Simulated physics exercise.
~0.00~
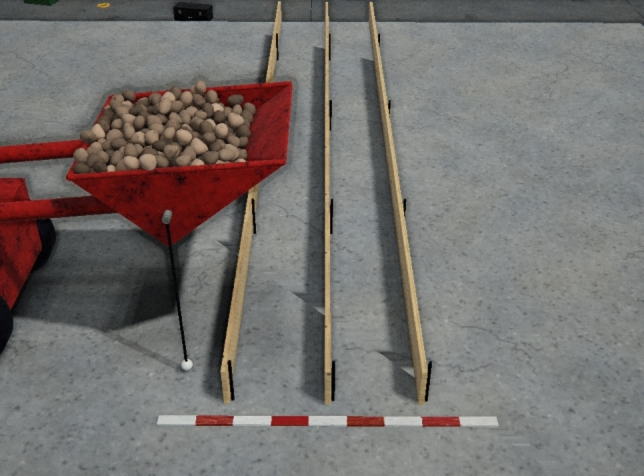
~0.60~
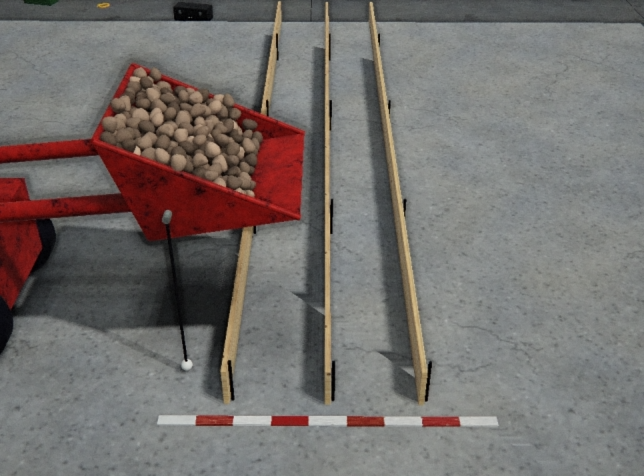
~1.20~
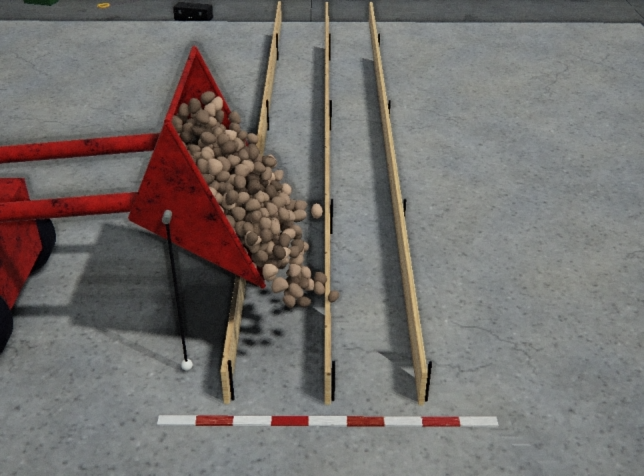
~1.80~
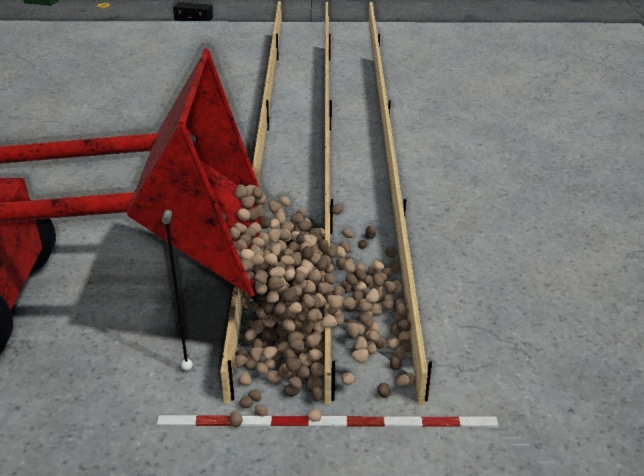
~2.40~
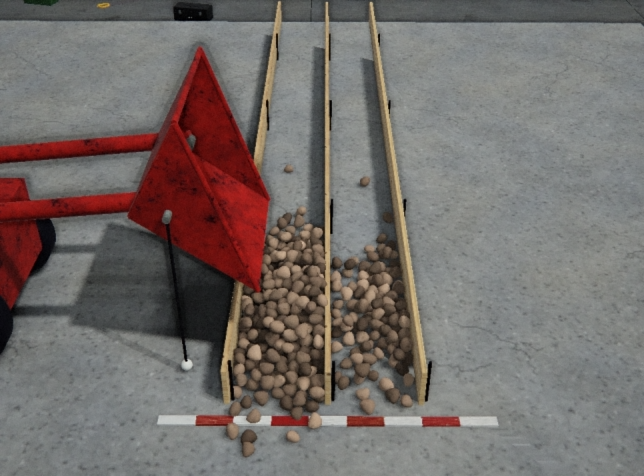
A red loader bucket heaped with brown and tan cobbles hangs above a grey concrete floor, beside three long wooden planks standing on edge. It begins to tip forward to the right, the stones still resting inside. As it tilts steeply, the cobbles pour over its lip toward the nearest lane between the planks. They pile up there, and some land beyond the middle plank in the second lane. Finally the bucket hangs steeply tipped and emptied, with most stones in the nearer lane, fewer in the farther one, and a handful scattered around the red and white strip in front.
